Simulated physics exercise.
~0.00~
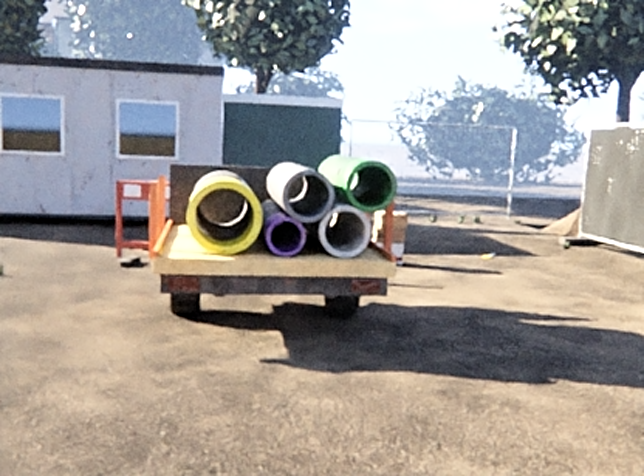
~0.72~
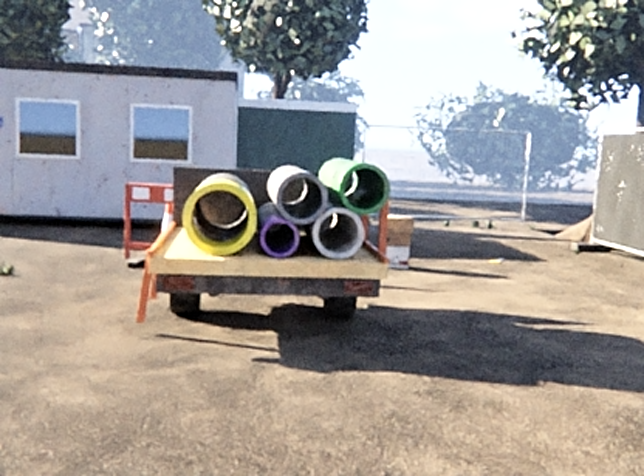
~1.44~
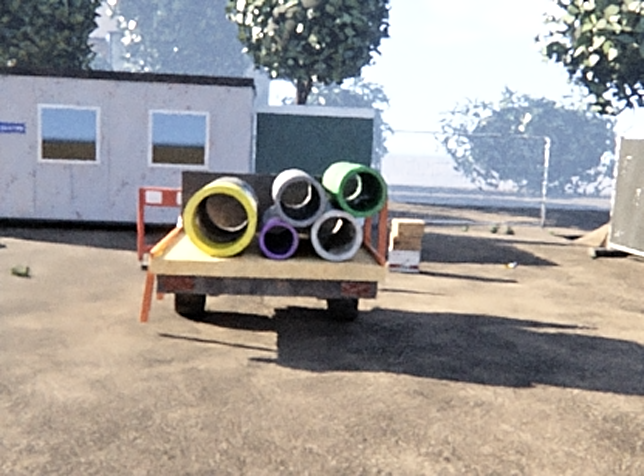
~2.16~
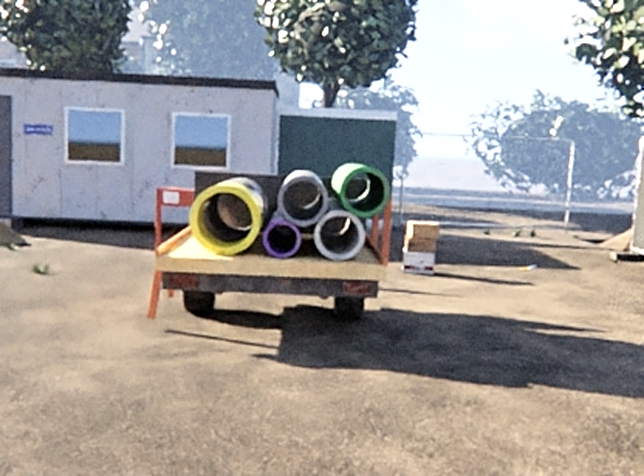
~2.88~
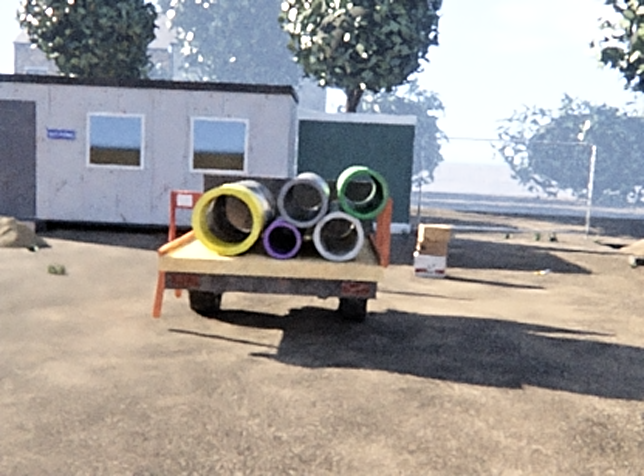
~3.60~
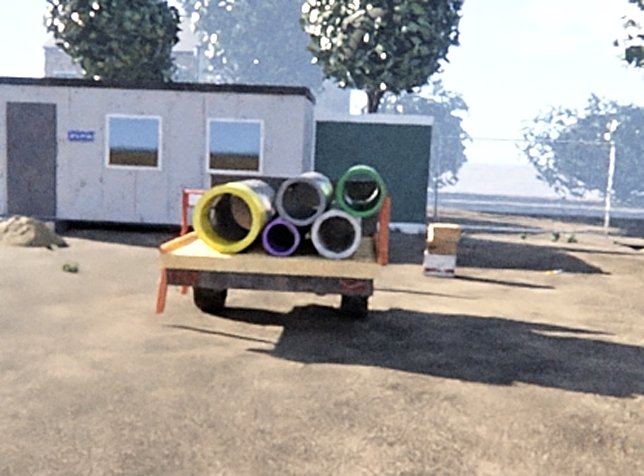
Five big pipes, among them yellow, purple and green ones, sat stacked on a parked trailer as the orange posts on its left side swung down. None of them rolled off, and the whole stack was still on the deck at the end.
